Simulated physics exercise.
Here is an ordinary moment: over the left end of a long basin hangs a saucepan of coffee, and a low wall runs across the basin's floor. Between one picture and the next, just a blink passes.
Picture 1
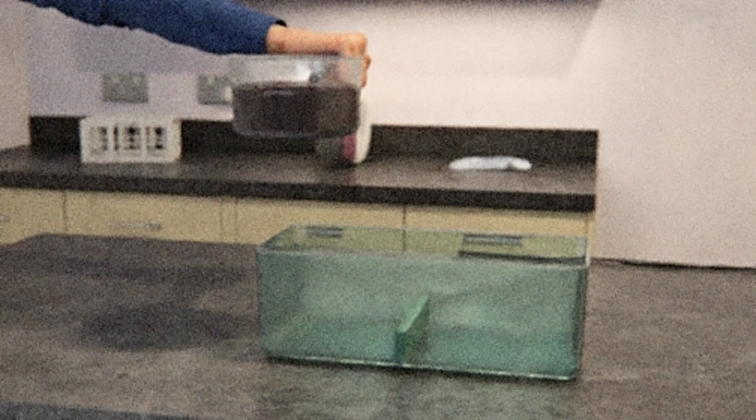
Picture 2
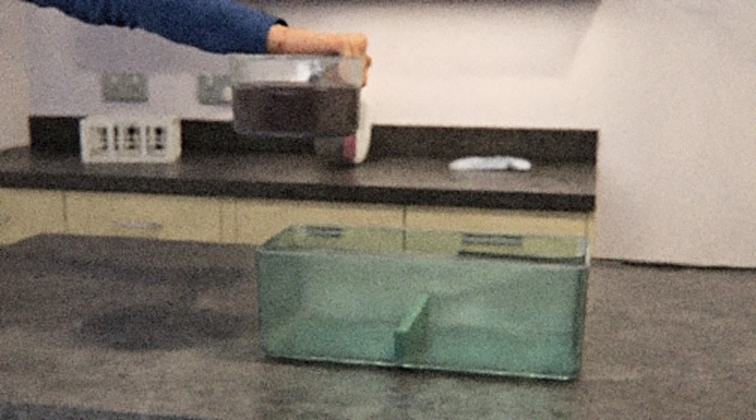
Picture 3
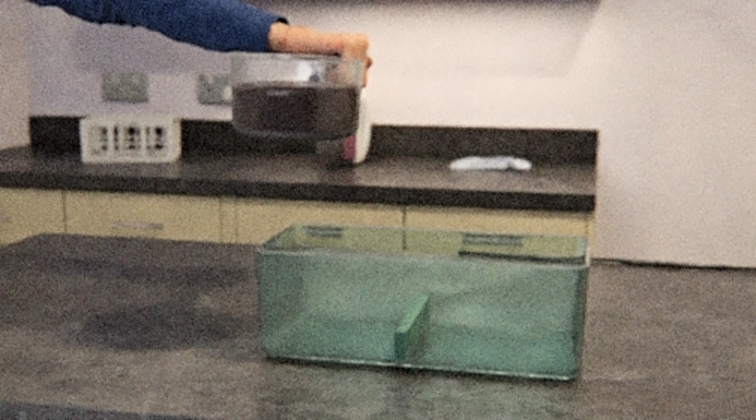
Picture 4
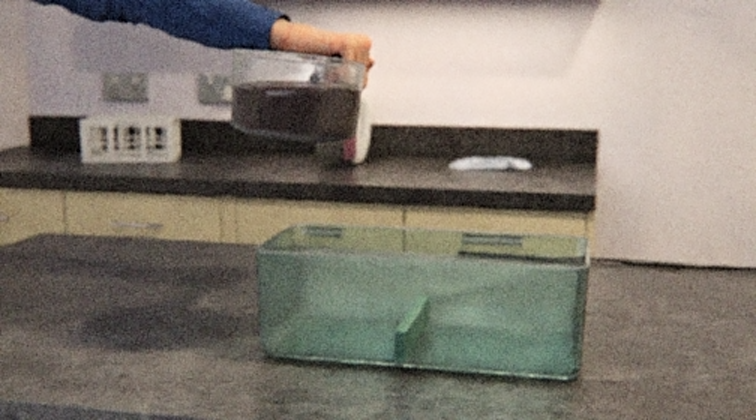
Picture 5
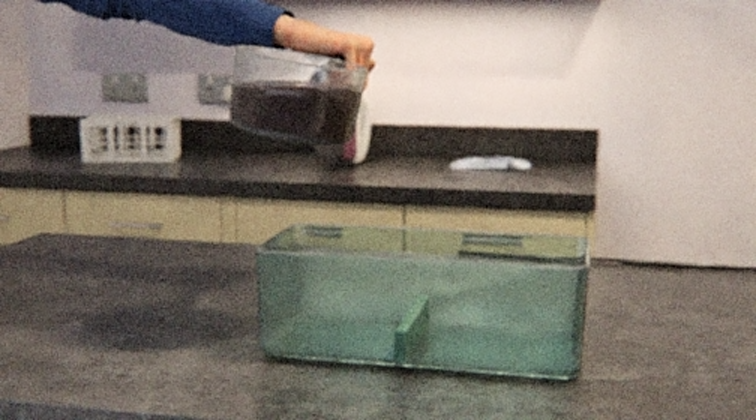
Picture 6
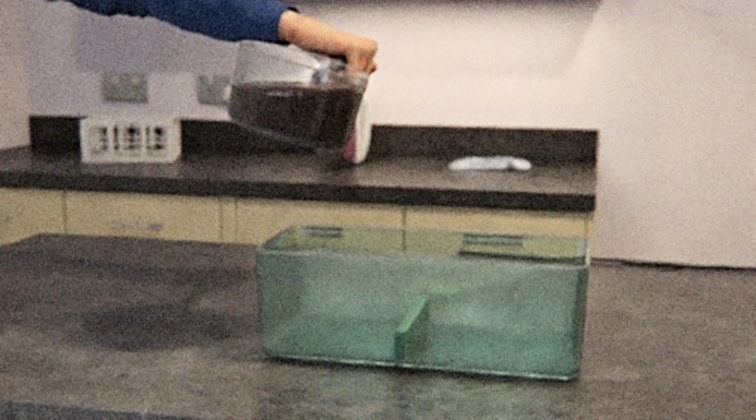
The footage shows a hand in a blue sleeve holding a clear container of dark liquid above a greenish basin with a low divider, then gradually tilting it slightly down to the right while the basin stays still.
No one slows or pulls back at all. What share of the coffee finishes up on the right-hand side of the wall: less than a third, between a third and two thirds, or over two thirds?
Middle share.
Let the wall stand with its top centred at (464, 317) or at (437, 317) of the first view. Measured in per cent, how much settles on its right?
In order, some 5 and 30 in a hundred.
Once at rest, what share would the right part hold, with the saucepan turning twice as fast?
About 45 per cent would end up there.
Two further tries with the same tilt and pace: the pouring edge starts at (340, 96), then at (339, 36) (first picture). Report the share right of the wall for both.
You'd get around 25 per cent and then around 45 per cent.
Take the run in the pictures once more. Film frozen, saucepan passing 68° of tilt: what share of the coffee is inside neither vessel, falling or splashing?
I'd say some 30 per cent.
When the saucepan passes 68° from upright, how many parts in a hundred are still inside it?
Near 65 percent is still in there.
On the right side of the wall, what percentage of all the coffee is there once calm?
Share approx. 55 %.
A moment on, the saucepan is tipped part way and 63 per cent is still to pour, 2 is left of the wall and 6 right of it.
Next, the saucepan is tipped right over and 11 per cent is still to pour, 21 is left of the wall and 55 right of it.
Then the saucepan is tipped right over and 0 per cent is still to pour, 42 is left of the wall and 57 right of it.
Later the saucepan is tipped right over and 0 per cent is still to pour, 42 is left of the wall and 57 right of it.
Finally, 42 per cent lies left of the wall, 57 right of it and 1 outside.
